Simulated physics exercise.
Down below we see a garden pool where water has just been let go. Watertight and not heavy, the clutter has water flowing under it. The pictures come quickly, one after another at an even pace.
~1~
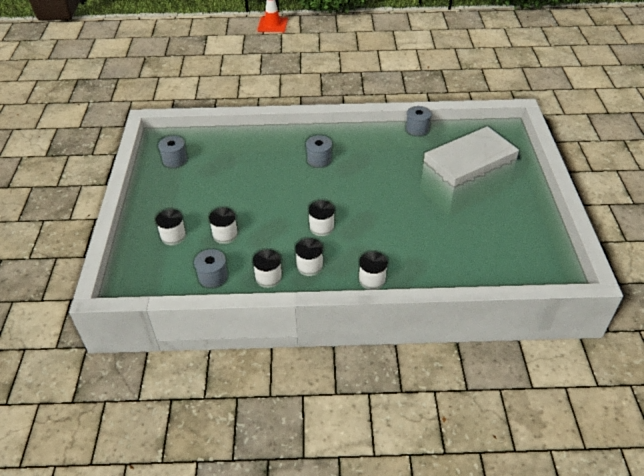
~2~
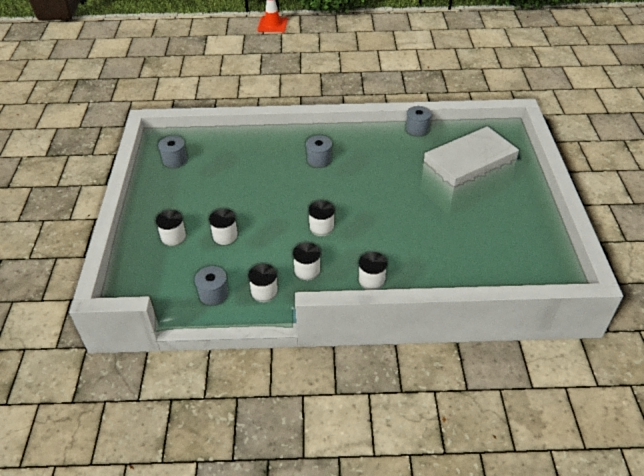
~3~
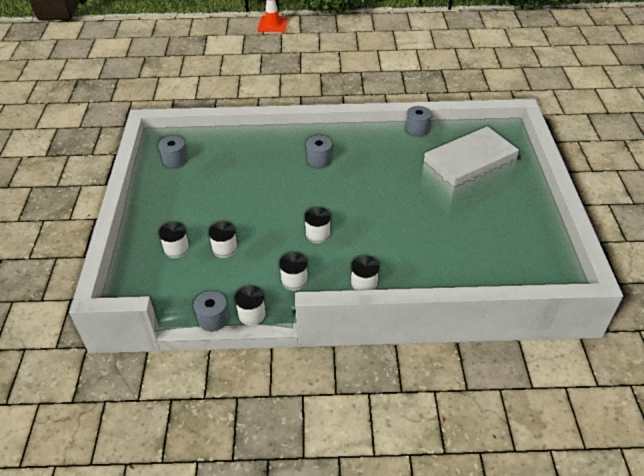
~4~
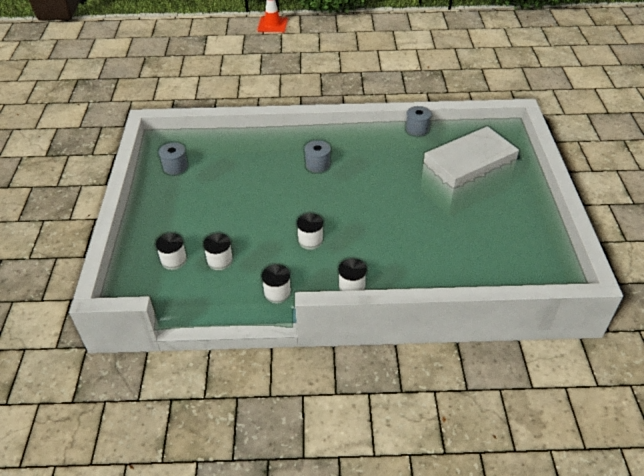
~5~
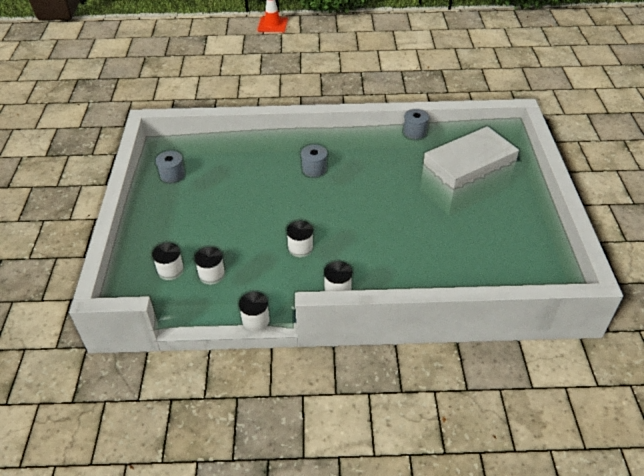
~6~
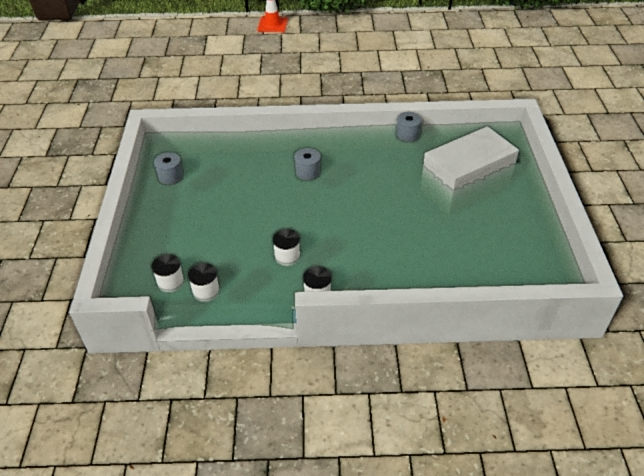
At the start, black-topped white pails and gray cylinders float in a walled garden pool beside a pale block. A section of the front wall disappears at the left, and the nearby floaters drift toward the gap. A gray cylinder and then two pails leave through it while the others shift more slowly.
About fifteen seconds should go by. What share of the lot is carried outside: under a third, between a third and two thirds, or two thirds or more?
Top band.
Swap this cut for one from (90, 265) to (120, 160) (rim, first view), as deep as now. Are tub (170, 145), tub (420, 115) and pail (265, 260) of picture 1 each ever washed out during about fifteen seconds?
Lost, retained and lost.
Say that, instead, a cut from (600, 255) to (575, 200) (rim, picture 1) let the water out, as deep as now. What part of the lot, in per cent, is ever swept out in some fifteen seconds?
Roughly 30 in a hundred.
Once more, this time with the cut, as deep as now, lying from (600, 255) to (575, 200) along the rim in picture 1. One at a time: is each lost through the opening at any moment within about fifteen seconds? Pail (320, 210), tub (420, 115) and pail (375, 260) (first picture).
In order: Escapes, remains, escapes.
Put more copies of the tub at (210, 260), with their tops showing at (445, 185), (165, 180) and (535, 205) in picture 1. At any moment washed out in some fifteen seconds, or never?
Taking them in turn: Held back, flushed away and held back.
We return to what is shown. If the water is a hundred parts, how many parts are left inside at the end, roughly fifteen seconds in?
I'd say close to 48 percent.
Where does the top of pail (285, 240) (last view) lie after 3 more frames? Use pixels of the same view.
Estimated position: Roughly (249, 268).
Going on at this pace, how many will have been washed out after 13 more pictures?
That makes 7.
A moment on, 6 of 10 are out; 4 afloat.
Next, 7 of 10 are out; 3 afloat.
Later, 7 of 10 are out; 3 afloat.
In the end, 7 of 10 are out; 3 afloat.
